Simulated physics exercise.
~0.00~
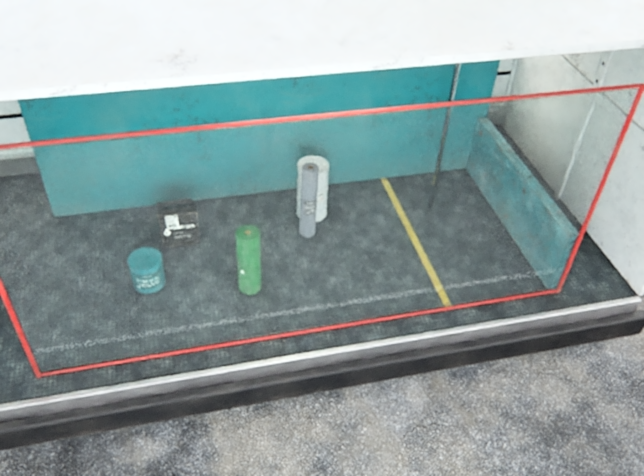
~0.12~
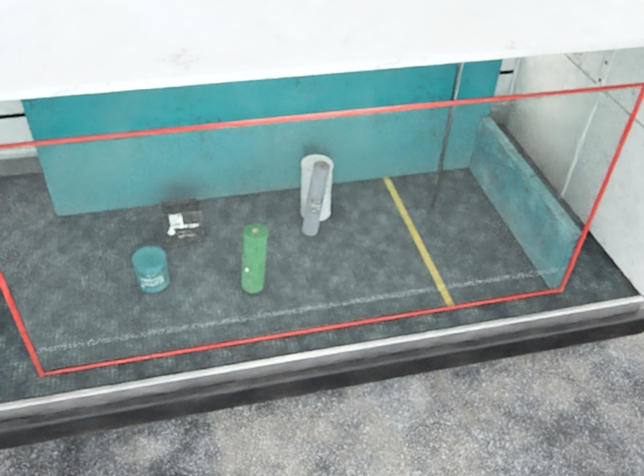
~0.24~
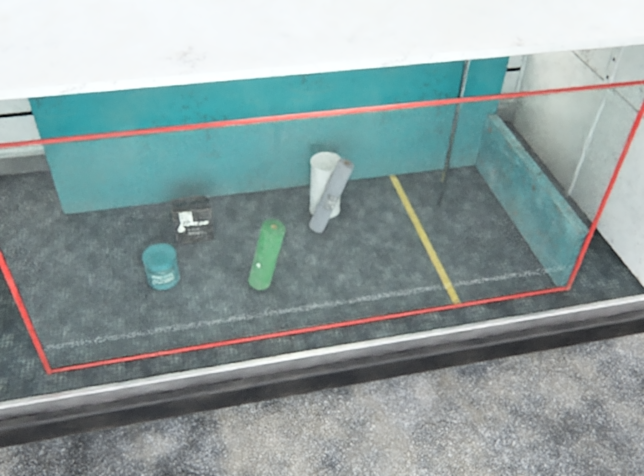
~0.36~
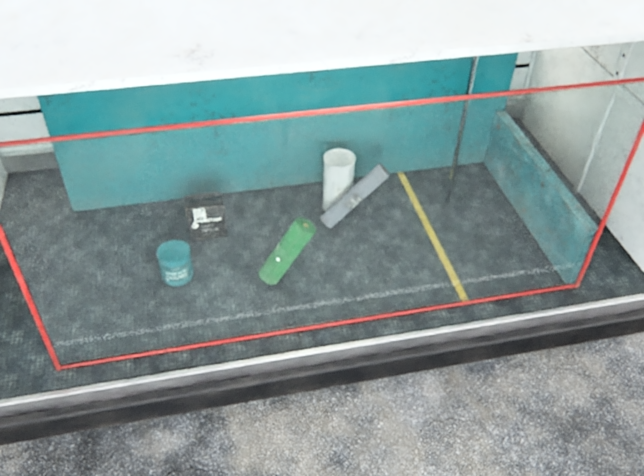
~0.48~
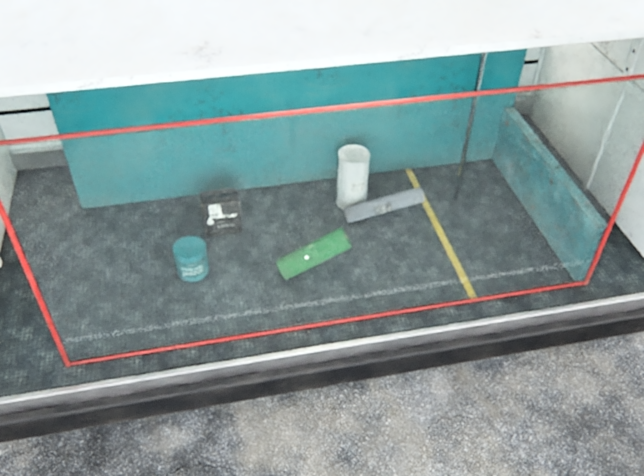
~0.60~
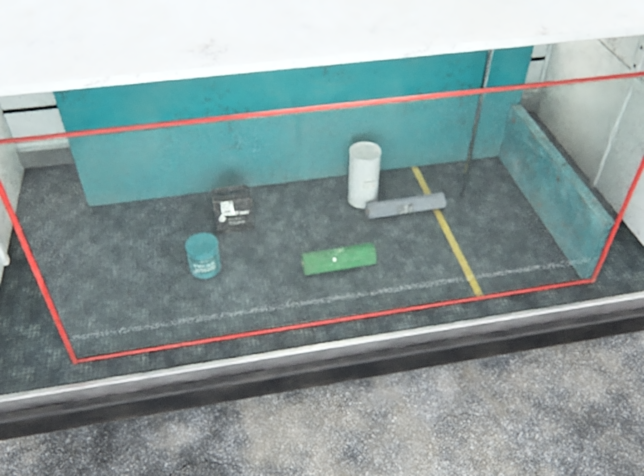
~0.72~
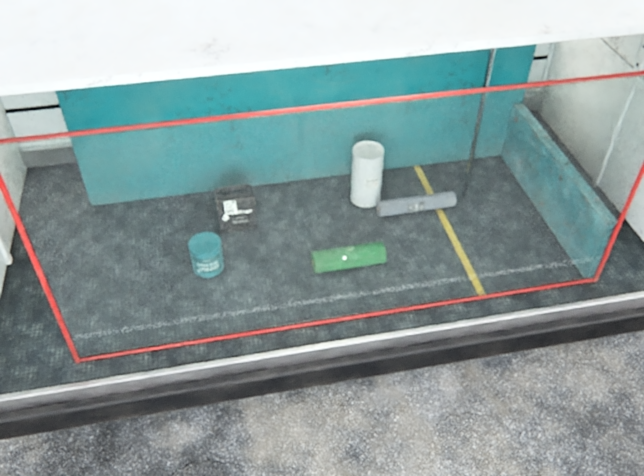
We see a grey roll and a green roll tip over to the right beside a white drum, a teal bucket and a small black pack, which stay upright. The rolls end lying on their sides, the grey one's middle short of the yellow line.
